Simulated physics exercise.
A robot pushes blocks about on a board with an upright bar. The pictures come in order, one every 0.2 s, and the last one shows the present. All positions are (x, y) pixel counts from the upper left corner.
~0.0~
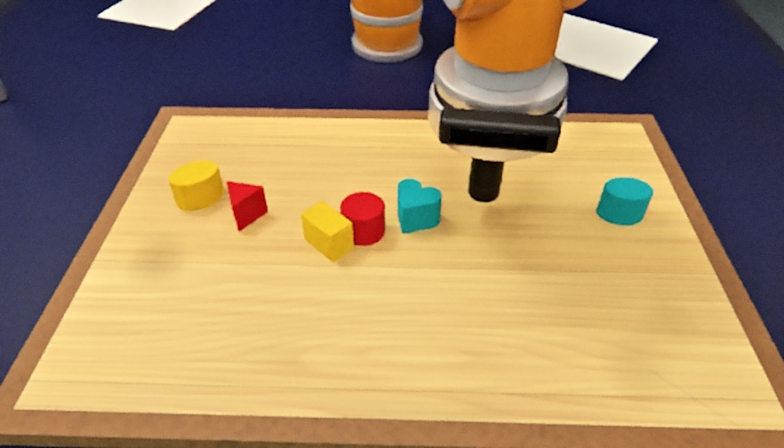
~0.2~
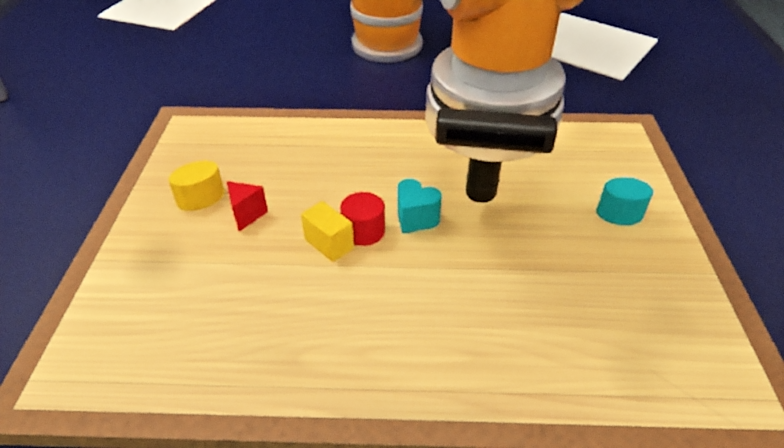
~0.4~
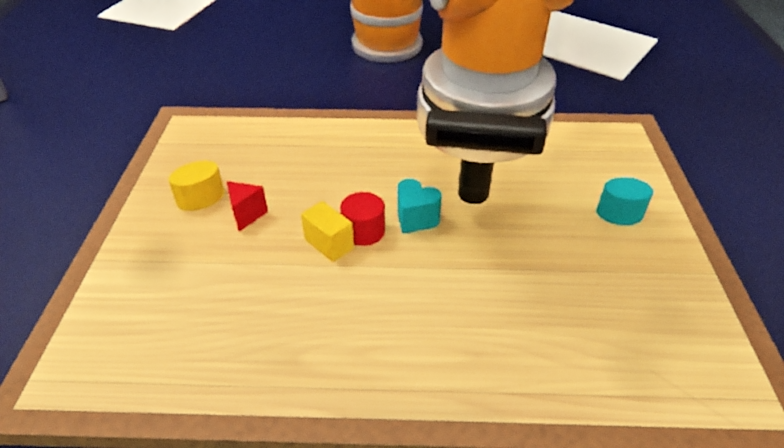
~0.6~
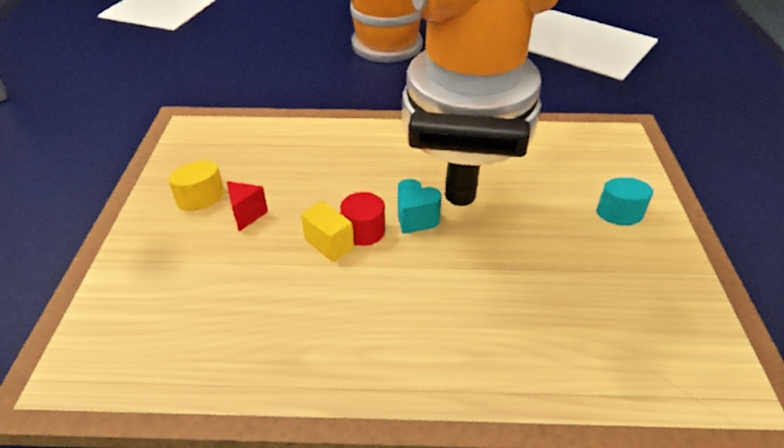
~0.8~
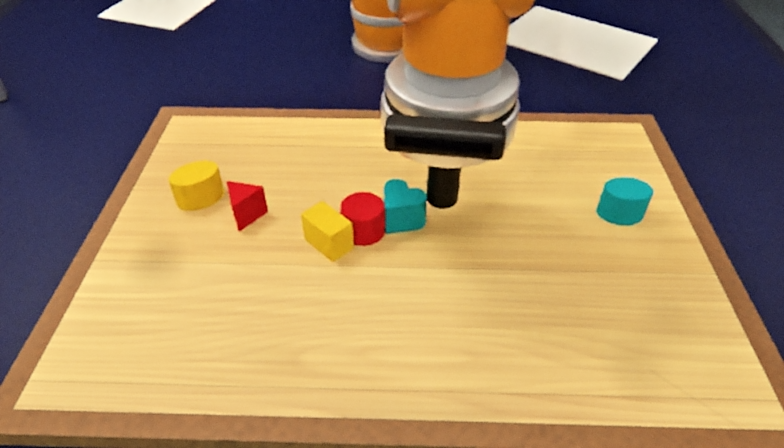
An orange robot arm sliding its black bar left across a wooden board and nudging a turquoise heart toward a red cylinder.
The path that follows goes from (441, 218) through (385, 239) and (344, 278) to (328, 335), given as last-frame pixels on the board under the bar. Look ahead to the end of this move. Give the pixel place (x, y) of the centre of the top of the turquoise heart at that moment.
Expect it around (329, 216).
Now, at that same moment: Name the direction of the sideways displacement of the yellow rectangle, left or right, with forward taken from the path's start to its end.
Toward the right.
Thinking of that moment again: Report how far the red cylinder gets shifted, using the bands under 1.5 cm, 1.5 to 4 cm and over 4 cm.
The answer here is over 4 cm.
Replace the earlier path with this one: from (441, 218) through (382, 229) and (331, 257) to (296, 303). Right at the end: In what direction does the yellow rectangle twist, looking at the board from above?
Counterclockwise from above.
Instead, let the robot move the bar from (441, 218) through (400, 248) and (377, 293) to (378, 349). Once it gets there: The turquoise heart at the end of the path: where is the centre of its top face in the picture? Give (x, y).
The centre of its top face lies at (369, 208).
The first path, step by step. One third of the way, bar at (384, 220); yellow rectangle at (268, 229); red cylinder at (299, 210); turquoise heart at (344, 208), turned 25° clockwise.
Two thirds of the way, bar at (342, 261); yellow rectangle at (264, 230), turned 15° anticlockwise; red cylinder at (284, 205); turquoise heart at (329, 216), turned 75° clockwise.
At the end, bar at (325, 317); yellow rectangle at (264, 230), turned 15° anticlockwise; red cylinder at (284, 205); turquoise heart at (329, 216), turned 75° clockwise.
